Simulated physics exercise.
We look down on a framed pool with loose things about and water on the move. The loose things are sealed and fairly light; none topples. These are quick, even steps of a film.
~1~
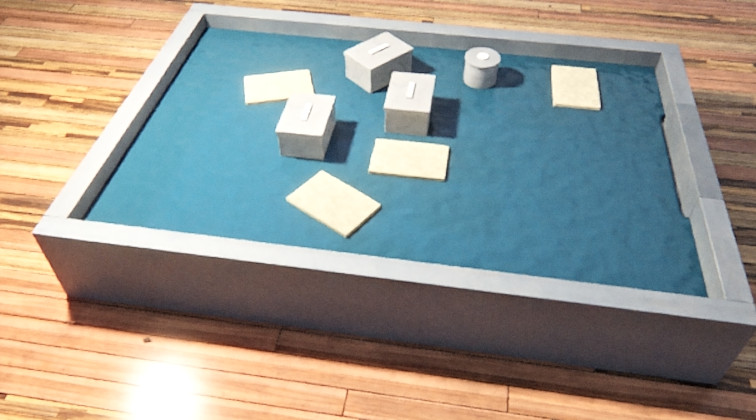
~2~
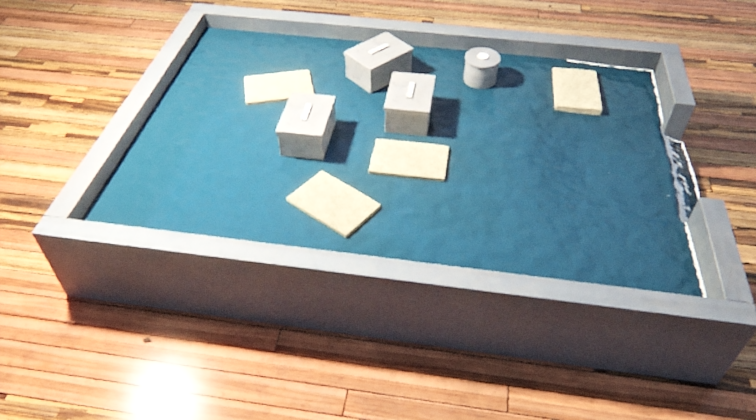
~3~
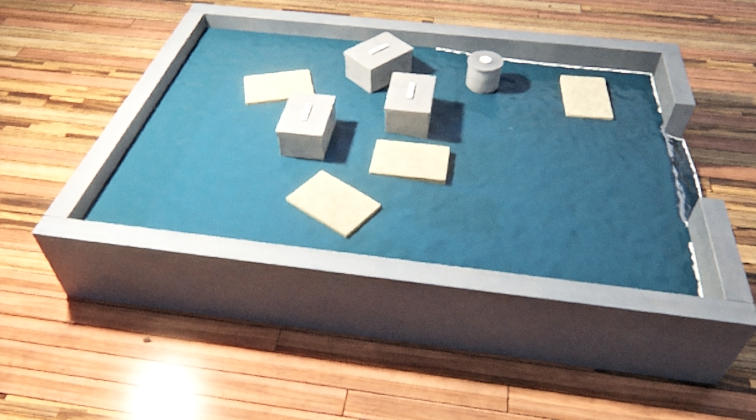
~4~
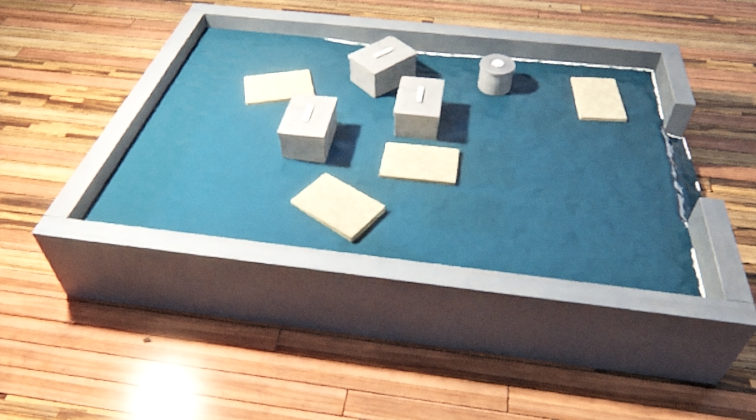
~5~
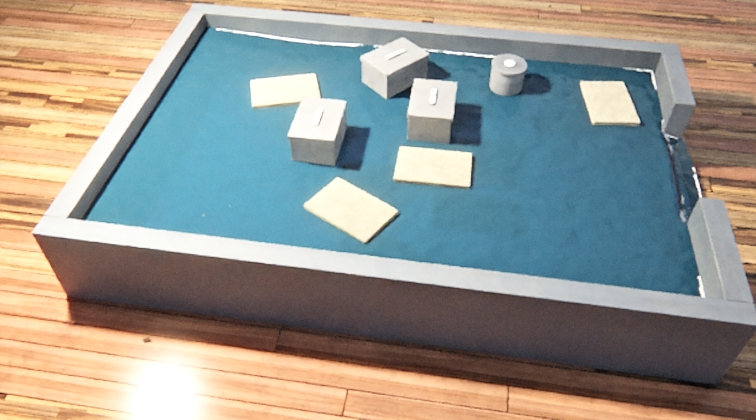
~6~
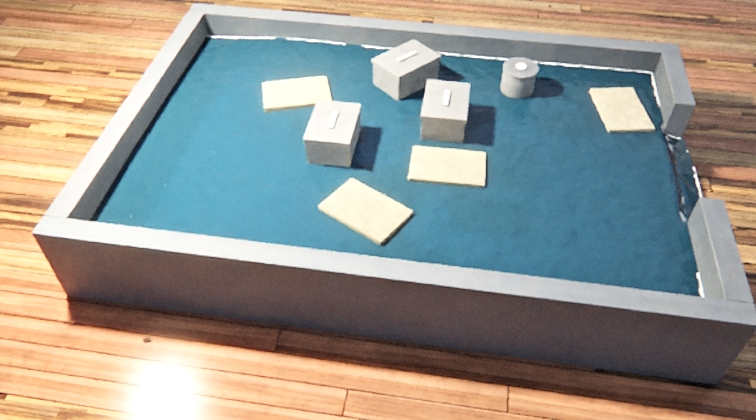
A large grey-framed pool of blue water sits on a wooden plank floor, seen from above at an angle by a still camera. Three pale grey boxes, a small round grey tub and four flat cream floats rest on the water, mostly toward the back. A gap opens in the right wall, water stirs there, and the floats nearest it, then all the others, drift slowly rightward.
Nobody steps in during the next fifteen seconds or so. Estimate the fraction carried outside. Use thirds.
It is from one to two thirds.
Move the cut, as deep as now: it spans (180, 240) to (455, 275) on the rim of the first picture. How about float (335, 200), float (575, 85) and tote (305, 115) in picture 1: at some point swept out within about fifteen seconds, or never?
One after the other: Gone, no, out.
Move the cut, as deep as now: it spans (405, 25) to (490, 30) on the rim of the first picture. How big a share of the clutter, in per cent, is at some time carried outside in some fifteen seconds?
I make it 90 per cent.
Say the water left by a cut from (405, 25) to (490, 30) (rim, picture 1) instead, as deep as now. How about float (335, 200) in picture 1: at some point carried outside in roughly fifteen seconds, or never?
Answer: Stays.
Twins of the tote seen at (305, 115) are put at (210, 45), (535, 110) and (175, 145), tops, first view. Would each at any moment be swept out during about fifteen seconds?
In turn: Still in, yes, no.
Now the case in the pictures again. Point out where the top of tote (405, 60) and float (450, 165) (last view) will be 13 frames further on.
Roughly at (476, 75) and (561, 181).
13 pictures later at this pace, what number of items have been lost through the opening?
The number is 1.
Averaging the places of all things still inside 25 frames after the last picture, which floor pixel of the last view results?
Roughly at (451, 178).
A moment on, 1 of 8 are out; 7 afloat.
Next, 1 of 8 are out; 7 afloat.
Later, 4 of 8 are out; 4 afloat.
In the end, 4 of 8 are out; 4 afloat.
